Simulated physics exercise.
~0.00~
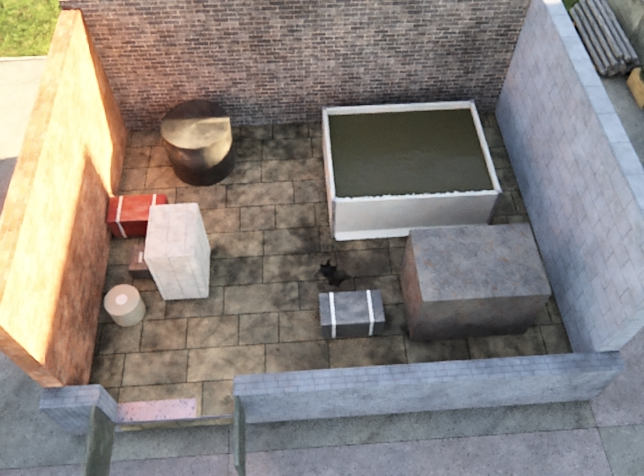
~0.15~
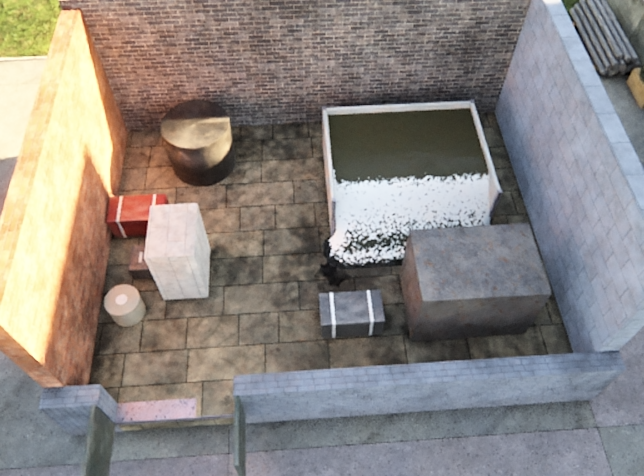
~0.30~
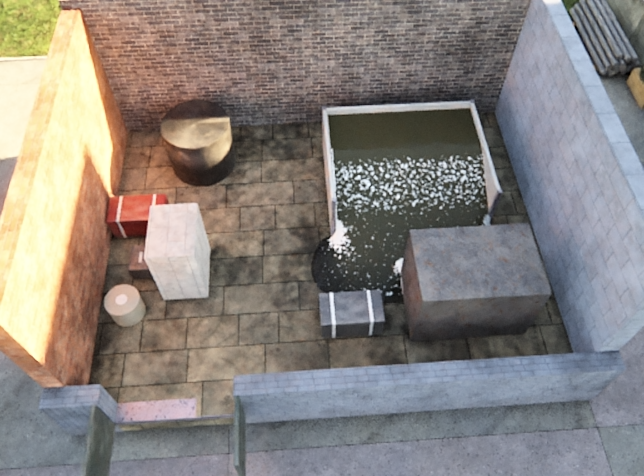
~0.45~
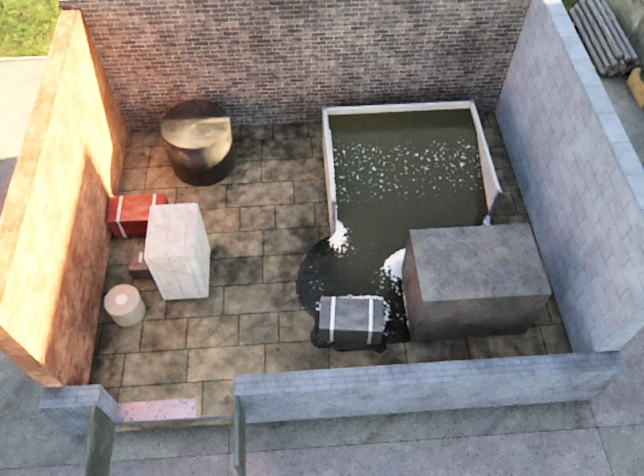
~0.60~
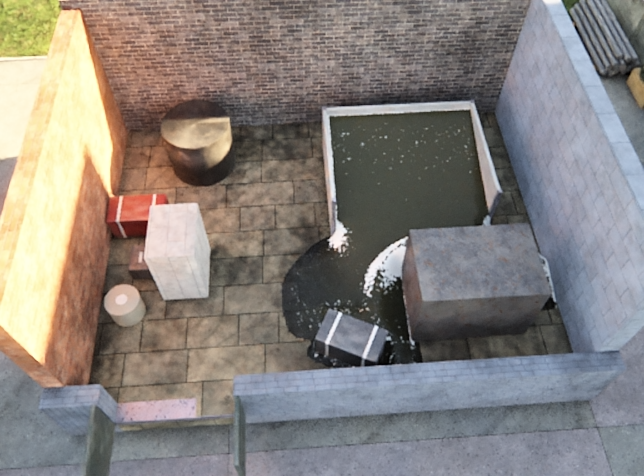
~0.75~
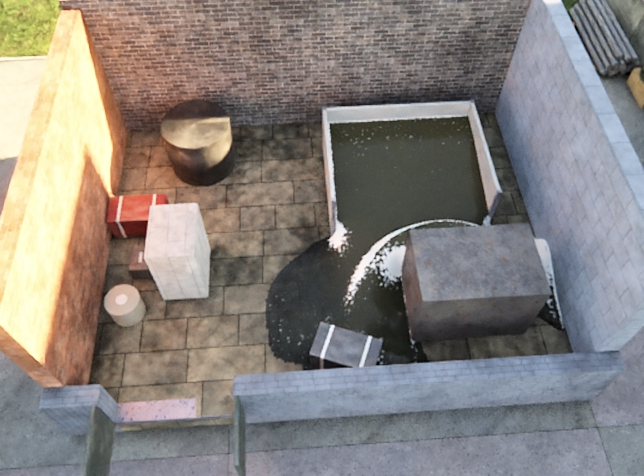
At the start, dark water fills a white-walled tank in a brick-backed yard of scattered boxes. The tank's front gives way and water pours out in white foam, spreading forward and left around the large grey block. The grey strapped box turns and slides to the front wall, while the red trunk stays still.
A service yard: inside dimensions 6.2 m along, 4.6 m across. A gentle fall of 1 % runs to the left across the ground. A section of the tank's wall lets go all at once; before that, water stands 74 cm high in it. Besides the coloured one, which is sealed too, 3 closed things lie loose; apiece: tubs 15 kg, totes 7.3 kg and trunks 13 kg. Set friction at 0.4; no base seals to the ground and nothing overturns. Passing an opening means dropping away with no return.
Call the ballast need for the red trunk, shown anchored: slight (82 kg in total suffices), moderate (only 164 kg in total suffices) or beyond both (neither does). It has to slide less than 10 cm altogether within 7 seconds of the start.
Moderate.
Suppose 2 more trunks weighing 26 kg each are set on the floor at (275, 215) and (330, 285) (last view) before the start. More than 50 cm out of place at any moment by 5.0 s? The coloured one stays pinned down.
Results, in sequence: Not exceeded / exceeded.
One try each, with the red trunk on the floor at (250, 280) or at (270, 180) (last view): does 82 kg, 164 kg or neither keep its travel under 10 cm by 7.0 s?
Respectively, first option suffices; first option suffices.
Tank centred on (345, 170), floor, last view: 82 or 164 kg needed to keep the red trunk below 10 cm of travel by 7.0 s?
Then, put simply, the heavier one is needed.
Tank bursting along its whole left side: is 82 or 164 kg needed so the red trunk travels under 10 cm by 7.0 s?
Then both masses fall short.
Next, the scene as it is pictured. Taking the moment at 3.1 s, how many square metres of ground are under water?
Somewhere about 20 m2, give or take.
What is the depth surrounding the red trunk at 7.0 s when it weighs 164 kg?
Around 12 cm.
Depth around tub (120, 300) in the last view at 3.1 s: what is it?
About 9 cm.
After 1.4 s the red trunk would be 0 cm from its start with 82 kg and 0 cm from its start with 164 kg; 0 cm of water round it then.
After 3.1 s the red trunk would be 0 cm from its start with 82 kg and 0 cm from its start with 164 kg; 8 cm of water round it then.
After 4.9 s the red trunk would be 52 cm from its start with 82 kg and 0 cm from its start with 164 kg; 10 cm of water round it then.
After 7.0 s the red trunk would be 52 cm from its start with 82 kg and 0 cm from its start with 164 kg; 12 cm of water round it then.
